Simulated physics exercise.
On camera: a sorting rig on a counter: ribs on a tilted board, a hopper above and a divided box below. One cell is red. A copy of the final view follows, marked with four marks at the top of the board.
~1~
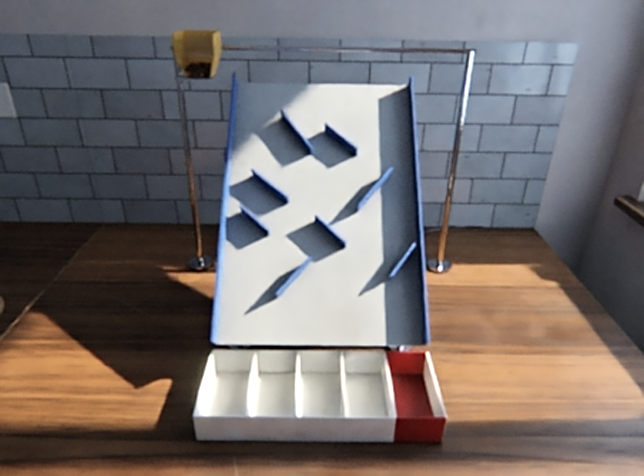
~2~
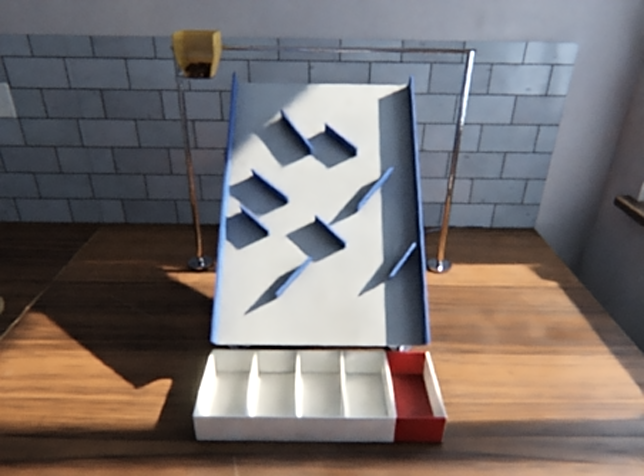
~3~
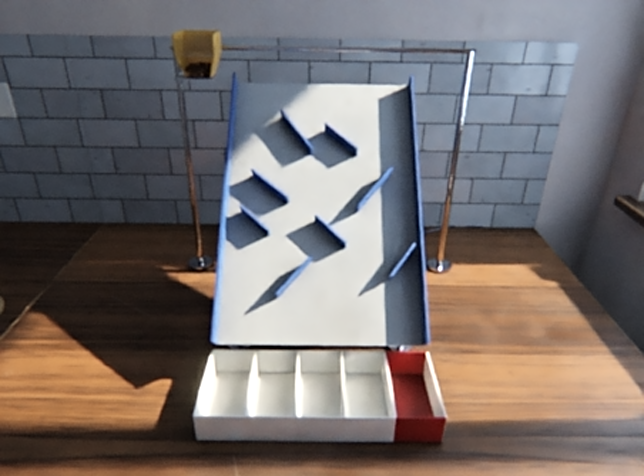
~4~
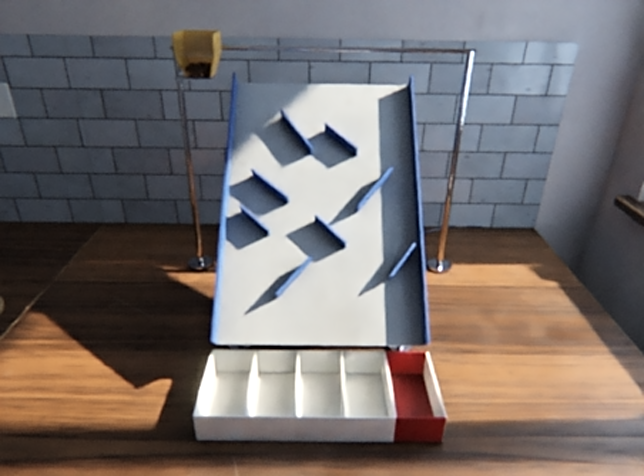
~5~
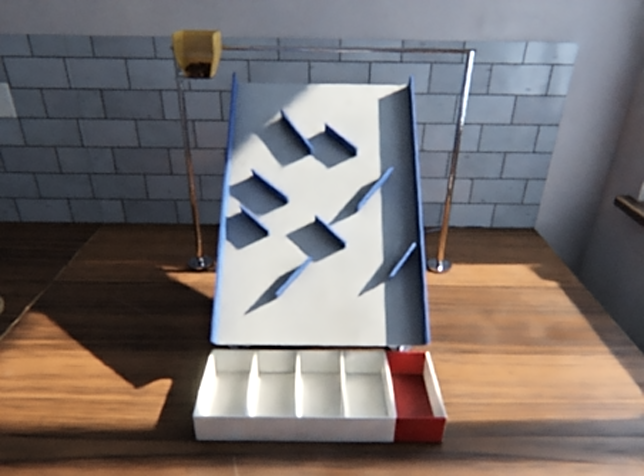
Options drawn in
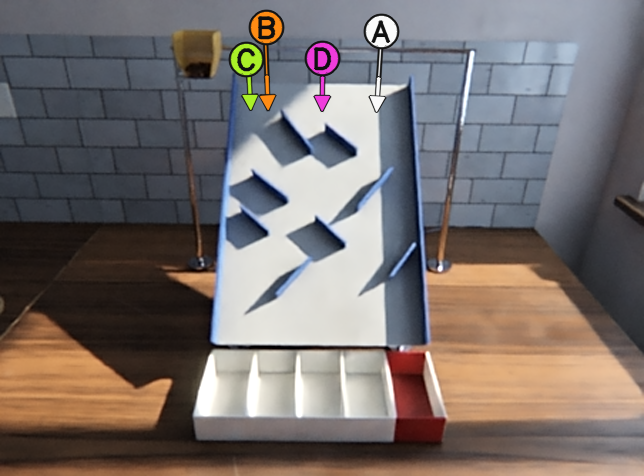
A pale tilted board with blue edges stands on a sunlit wooden counter before a grey-blue tiled wall, seen from the front and slightly above. Short blue ribs slant across its face, a small yellowish hopper sits at the upper left of a metal frame, and below lies a white divided box with a red cell at its right end. Nothing visibly moves, and the camera stays still.
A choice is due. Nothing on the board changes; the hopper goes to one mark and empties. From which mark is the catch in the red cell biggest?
Mark D does it best.
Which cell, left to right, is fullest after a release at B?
The first.
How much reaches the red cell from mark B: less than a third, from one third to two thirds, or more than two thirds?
Mark B gives less than a third.
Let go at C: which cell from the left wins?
The first from the left.
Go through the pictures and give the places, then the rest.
The first frame shows hopper at (200, 67), allspice berries, door shut.
The second frame shows ribs (281, 110) to (312, 147), (325, 123) to (358, 148), (251, 168) to (288, 197).
The third frame shows ribs (358, 207) to (392, 167), (240, 205) to (268, 230), (316, 215) to (347, 243).
The fourth frame shows ribs (276, 294) to (311, 256), (391, 276) to (415, 243).
The fifth frame shows red cell at (419, 428), number 5 of 5 from the left.
On the marked copy, mark A meets the board at (376, 106); mark B meets the board at (267, 104); mark C meets the board at (250, 104); mark D meets the board at (322, 105).
With A, about a quarter in the red cell, about two thirds in other cells, a stray few outside the box.
With B, a small part in the red cell, most in other cells, a stray few outside the box.
With C, a small part in the red cell, nearly all in other cells.
With D, about two thirds in the red cell, about a third in other cells.
